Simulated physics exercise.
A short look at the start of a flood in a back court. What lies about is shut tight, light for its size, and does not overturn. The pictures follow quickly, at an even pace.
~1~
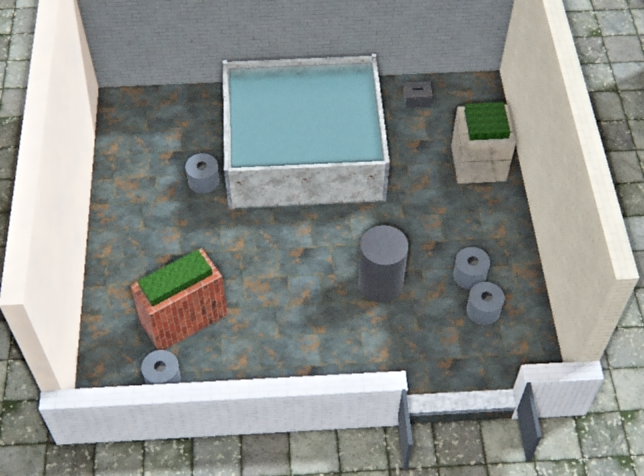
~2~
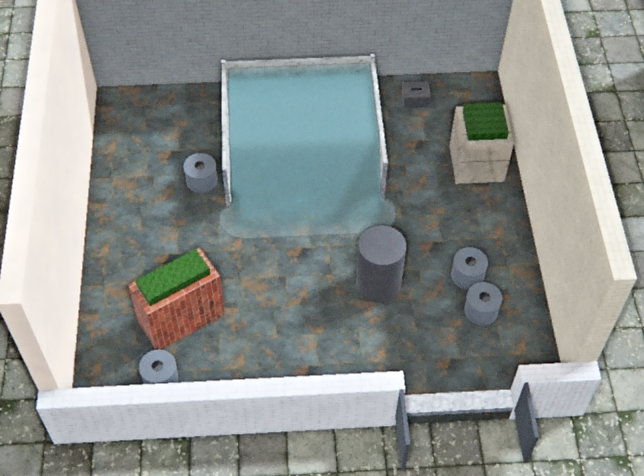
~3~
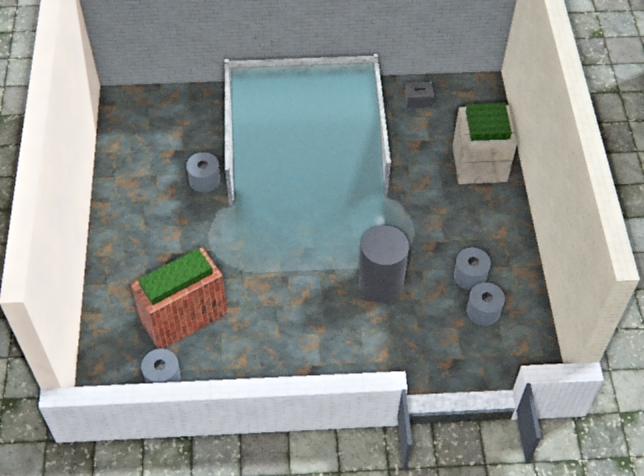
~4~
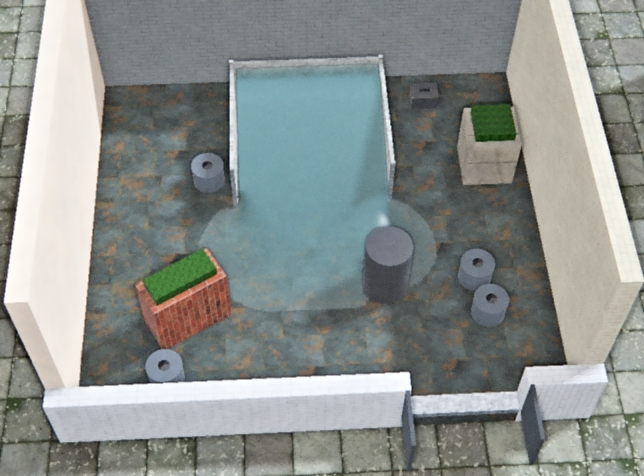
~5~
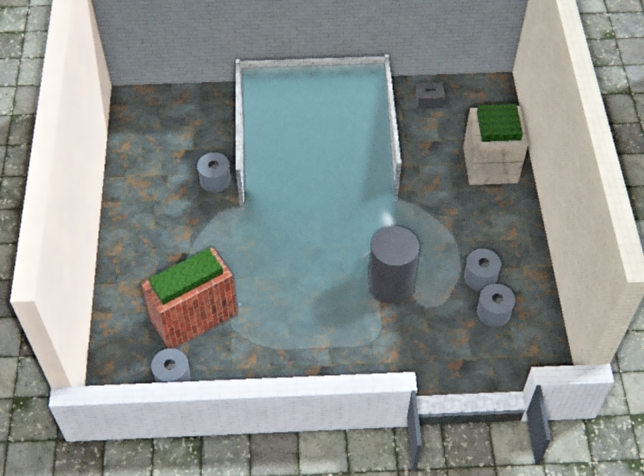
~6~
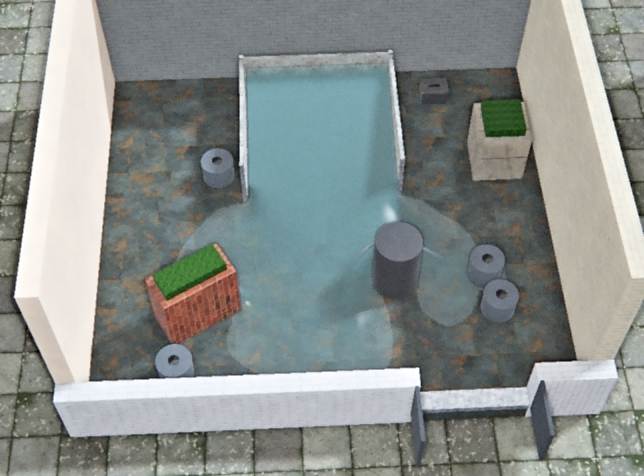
Water pours out of the pool's open front and spreads across the courtyard floor around a grey cylinder.
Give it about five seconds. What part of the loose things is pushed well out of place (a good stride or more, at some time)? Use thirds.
Share: Two thirds or above.
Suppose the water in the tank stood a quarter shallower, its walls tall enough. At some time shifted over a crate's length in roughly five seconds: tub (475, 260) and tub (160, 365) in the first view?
As listed: Swept aside, that far or more.
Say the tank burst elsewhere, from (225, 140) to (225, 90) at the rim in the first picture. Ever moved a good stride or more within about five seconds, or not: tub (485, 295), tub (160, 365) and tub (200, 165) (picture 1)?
In turn: Short of that, that far or more, that far or more.
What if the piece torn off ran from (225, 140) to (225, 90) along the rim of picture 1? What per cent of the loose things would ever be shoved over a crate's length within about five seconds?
Some 40 per cent.
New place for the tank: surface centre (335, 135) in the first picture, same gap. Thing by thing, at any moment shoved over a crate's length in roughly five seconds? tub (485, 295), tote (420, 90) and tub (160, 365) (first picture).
In that order: Moved that far, less than that, that far or more.
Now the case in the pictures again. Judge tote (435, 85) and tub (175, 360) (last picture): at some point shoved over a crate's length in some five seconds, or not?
In that order: Not that far, shifted that much.
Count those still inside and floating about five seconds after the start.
The number is 2.
A moment on, 0 of 5 are well off their spots; 0 afloat.
Next, 3 of 5 are well off their spots; 2 afloat.
Later, 2 of 5 are well off their spots; 3 afloat.
In the end, 2 of 5 are well off their spots, and 4 have been at some point; 2 afloat.
